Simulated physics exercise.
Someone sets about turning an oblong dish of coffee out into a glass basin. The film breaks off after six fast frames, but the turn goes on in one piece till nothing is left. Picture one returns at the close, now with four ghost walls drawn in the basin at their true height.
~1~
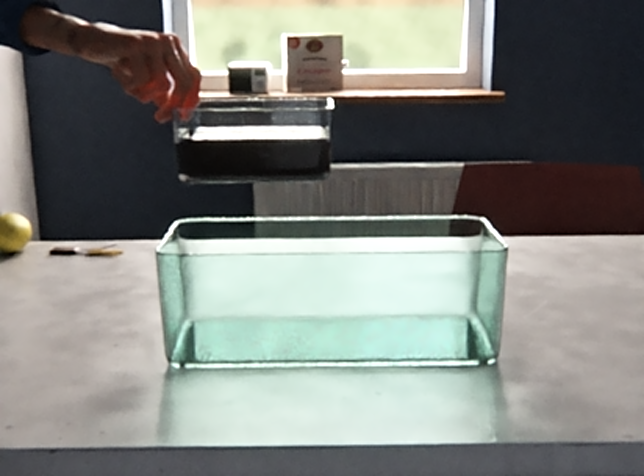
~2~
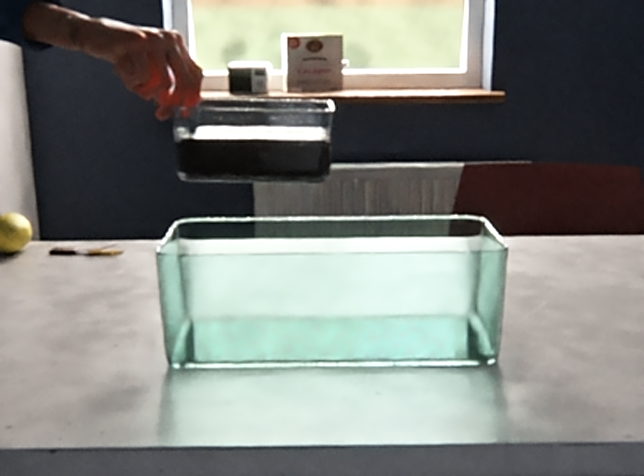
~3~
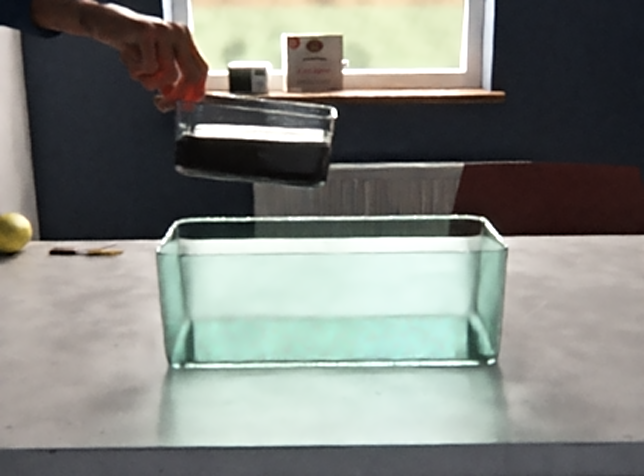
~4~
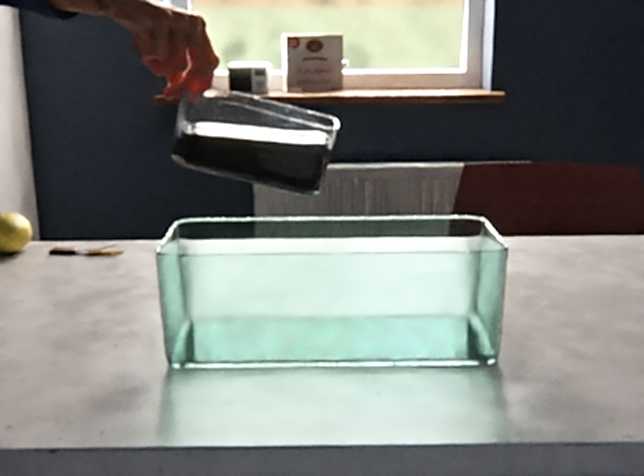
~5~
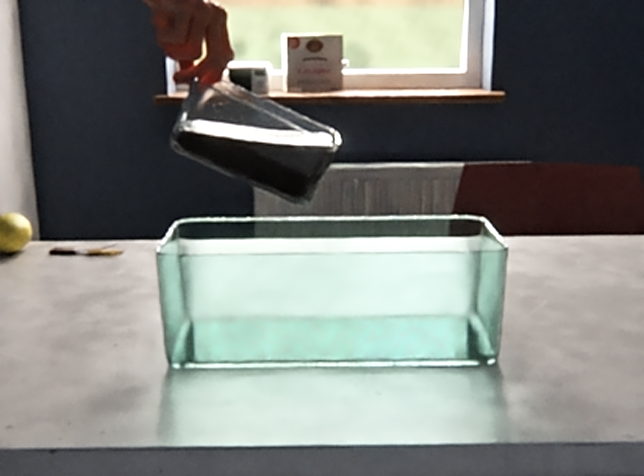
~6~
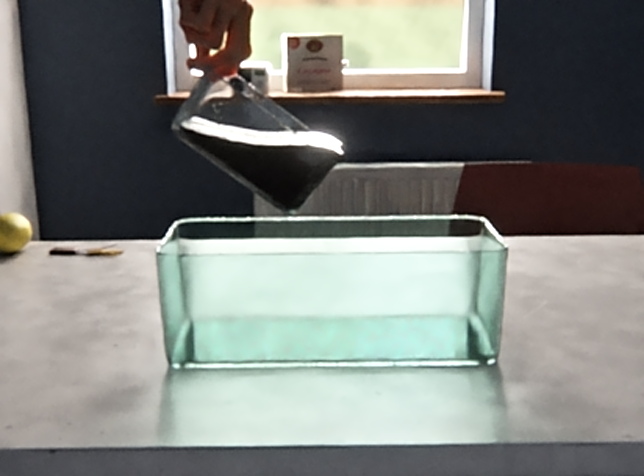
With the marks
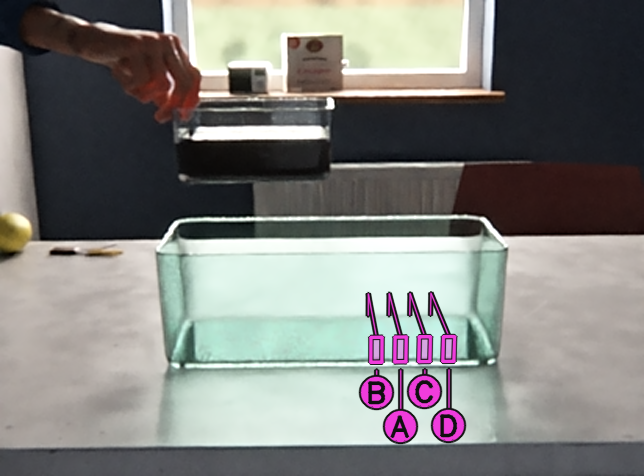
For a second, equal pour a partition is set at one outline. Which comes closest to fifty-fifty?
Go for B.
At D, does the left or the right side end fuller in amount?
The left side.
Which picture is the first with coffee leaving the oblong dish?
In picture 6.
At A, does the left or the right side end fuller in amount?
The left one.
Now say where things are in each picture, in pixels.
Upright, lip at (329, 103); basin from (166, 364) to (499, 361); nothing has left yet.
Upright, lip at (330, 105); nothing has left yet.
Tipped about 7°, lip at (333, 112); nothing has left yet.
Tipped about 15°, lip at (335, 123); nothing has left yet.
Tipped about 25°, lip at (337, 138); nothing has left yet.
Tipped about 37°, lip at (335, 154); coffee is over the lip, down to (340, 156).
On the marked copy, A at (400, 370); B at (376, 370); C at (424, 369); D at (448, 369).
If A is chosen, about 74 % ends left of the wall and 25 % right of it.
If B is chosen, about 50 % ends left of the wall and 49 % right of it.
If C is chosen, about 84 % ends left of the wall and 15 % right of it.
If D is chosen, about 84 % ends left of the wall and 15 % right of it.
